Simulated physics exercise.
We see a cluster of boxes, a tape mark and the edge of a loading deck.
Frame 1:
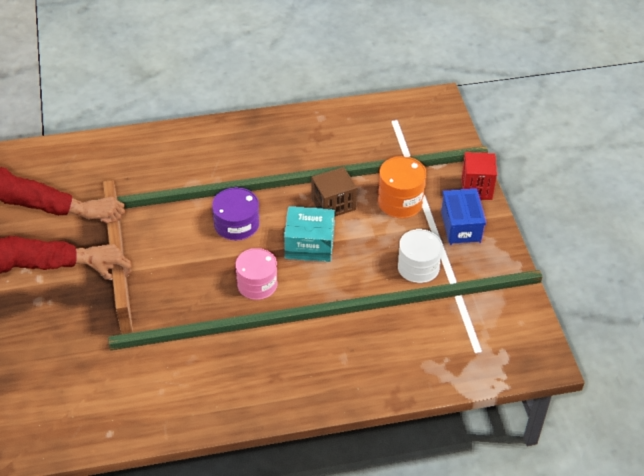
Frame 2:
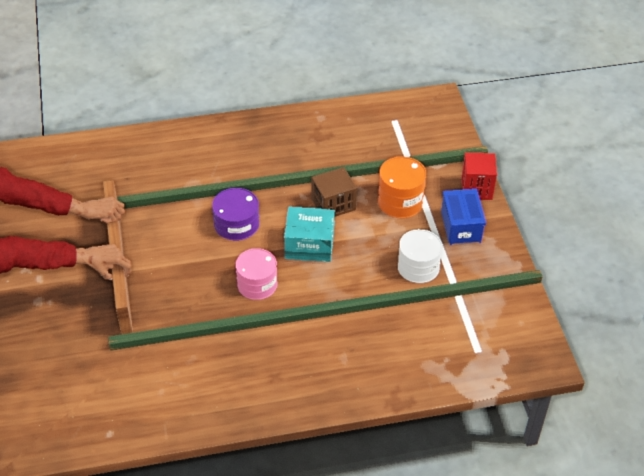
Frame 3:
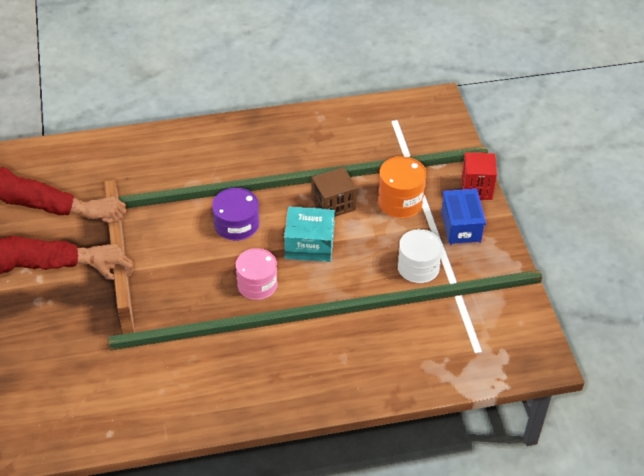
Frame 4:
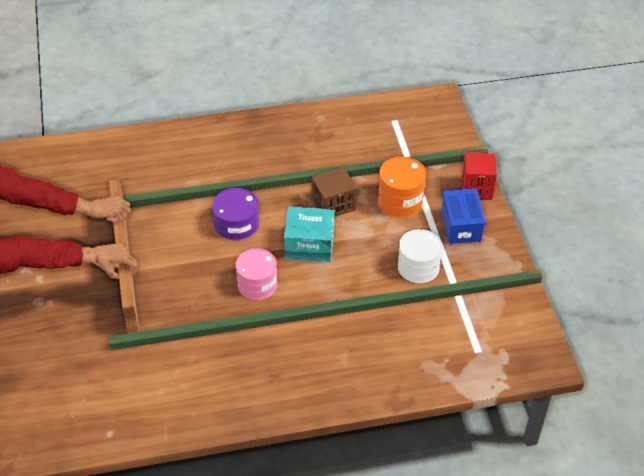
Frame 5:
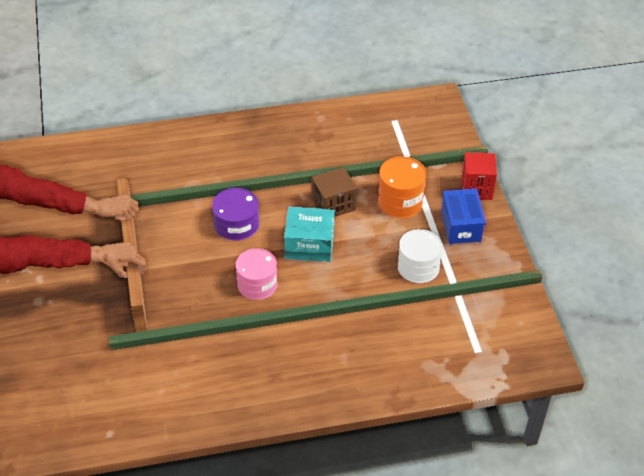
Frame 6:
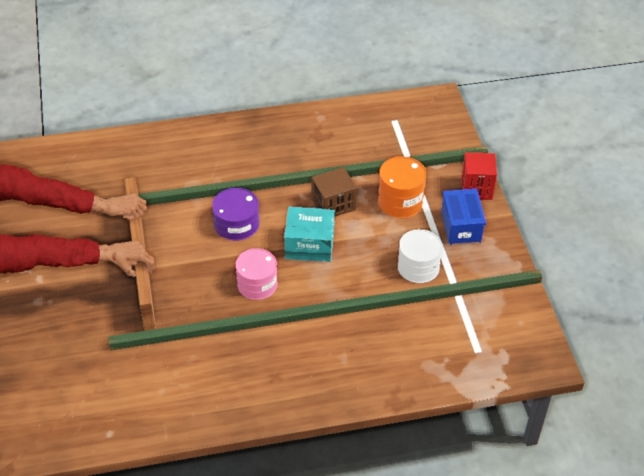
On a wooden deck, two red-sleeved hands slowly sliding a plank slightly right between green rails, the coloured boxes and canisters staying still.
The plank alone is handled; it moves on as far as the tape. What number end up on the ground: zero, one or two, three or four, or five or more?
One, maybe two go over.
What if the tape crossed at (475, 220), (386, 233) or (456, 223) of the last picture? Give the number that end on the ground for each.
Per try: 5; 1; 4.
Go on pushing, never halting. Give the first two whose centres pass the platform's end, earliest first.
Listed earliest first, it's the red crate and then the orange canister.
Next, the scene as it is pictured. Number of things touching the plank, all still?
Tally at the end: 3.
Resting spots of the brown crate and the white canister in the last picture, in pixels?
First object about (481, 172); second object about (504, 249).
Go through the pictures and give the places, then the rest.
The first picture shows red crate (479, 176); blue tote (463, 217); orange canister (402, 187); plank (118, 257); tape (433, 226).
The second picture shows blue tote (463, 217); turquoise box (310, 234).
The third picture shows orange canister (402, 187); plank (119, 256).
The fourth picture shows red crate (479, 176); brown crate (334, 194).
The fifth picture shows blue tote (463, 217); purple canister (236, 214).
The sixth picture shows red crate (479, 176); blue tote (463, 217); orange canister (402, 187); plank (140, 253); tape (433, 226).
Early on, none off yet; red crate at rest near (479, 176); blue tote at rest near (463, 217); orange canister at rest near (402, 187).
Finally, the number that fall off is one or two; lost, orange canister and red crate.
